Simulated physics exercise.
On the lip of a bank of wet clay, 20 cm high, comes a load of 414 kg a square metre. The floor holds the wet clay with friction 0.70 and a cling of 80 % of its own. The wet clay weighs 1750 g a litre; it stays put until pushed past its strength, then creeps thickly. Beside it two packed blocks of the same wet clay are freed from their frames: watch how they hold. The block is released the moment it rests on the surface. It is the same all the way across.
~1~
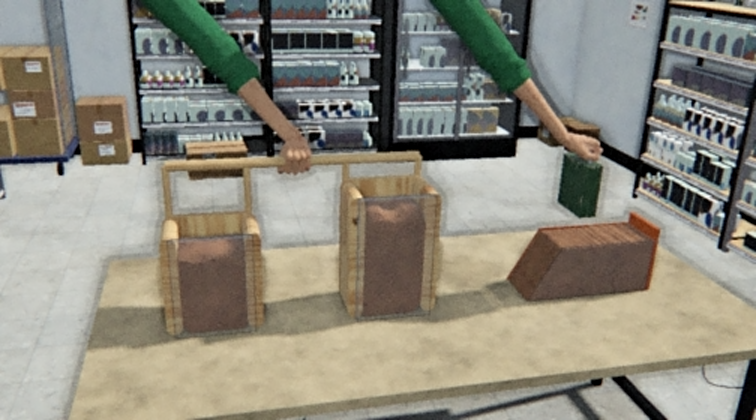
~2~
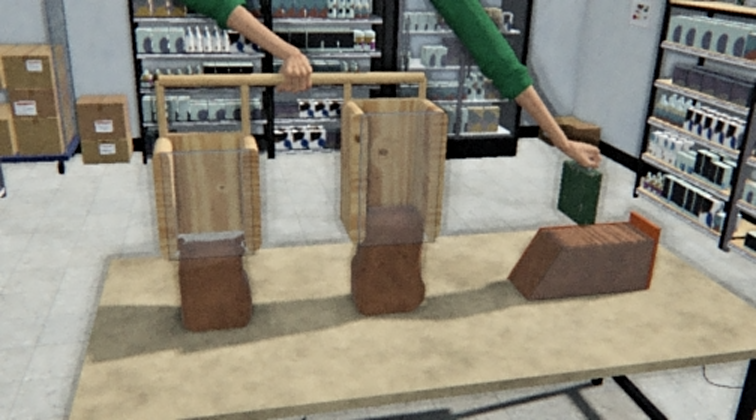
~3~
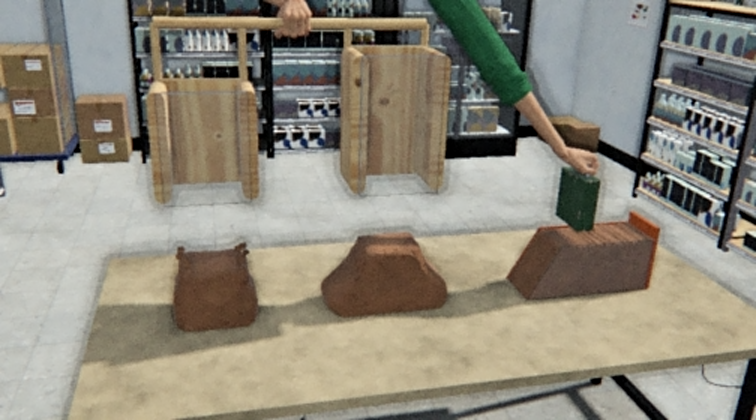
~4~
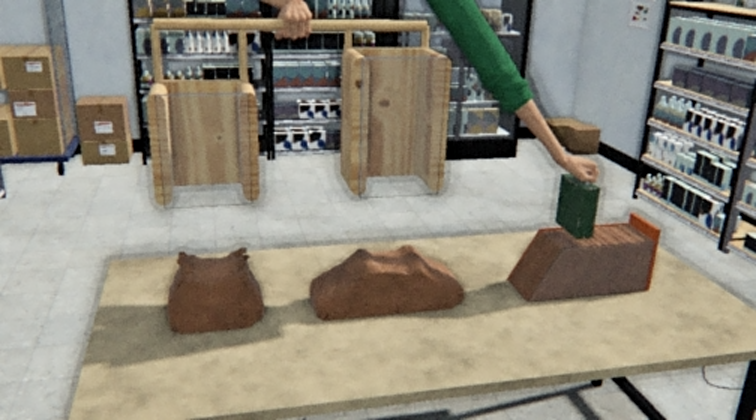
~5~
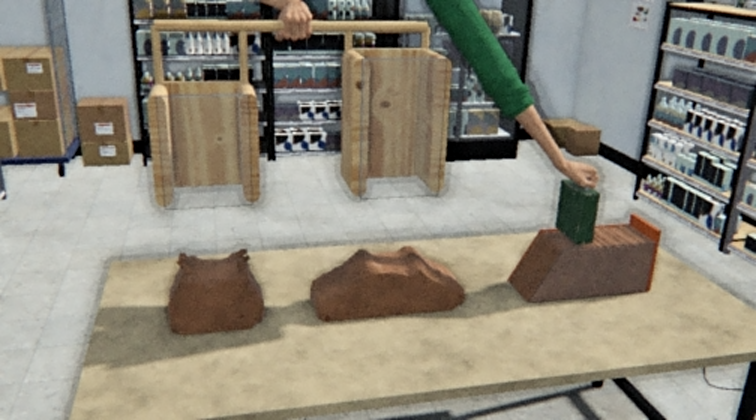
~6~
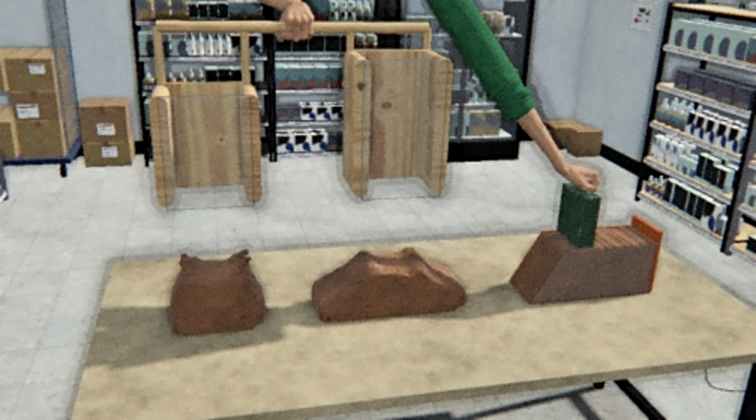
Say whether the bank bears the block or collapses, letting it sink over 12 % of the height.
Under that load the edge fails.
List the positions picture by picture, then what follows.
Crest of the wet clay at (611, 244); block heights 26 cm, 36 cm (left to right), in the first frame.
Crest of the wet clay at (611, 244); block heights 25 cm, 34 cm (left to right), in the second frame.
Crest of the wet clay at (611, 244); block heights 22 cm, 23 cm (left to right), in the third frame.
Crest of the wet clay at (611, 245); block heights 20 cm, 18 cm (left to right), in the fourth frame.
Crest of the wet clay at (612, 246); block heights 20 cm, 18 cm (left to right), in the fifth frame.
Crest of the wet clay at (613, 247); block heights 20 cm, 18 cm (left to right), in the sixth frame.
Last picture + 0.14 s, the block is down by 12 % of the bank's height and leans 3 degrees.
Last picture + 0.31 s, the block is down by 40 % of the bank's height and leans 21 degrees.
Last picture + 0.47 s, the block is down by 65 % of the bank's height and leans 41 degrees.
Last picture + 0.64 s, the block is down by 73 % of the bank's height and leans 41 degrees.
Last picture + 0.73 s, the block is down by 73 % of the bank's height and leans 41 degrees.
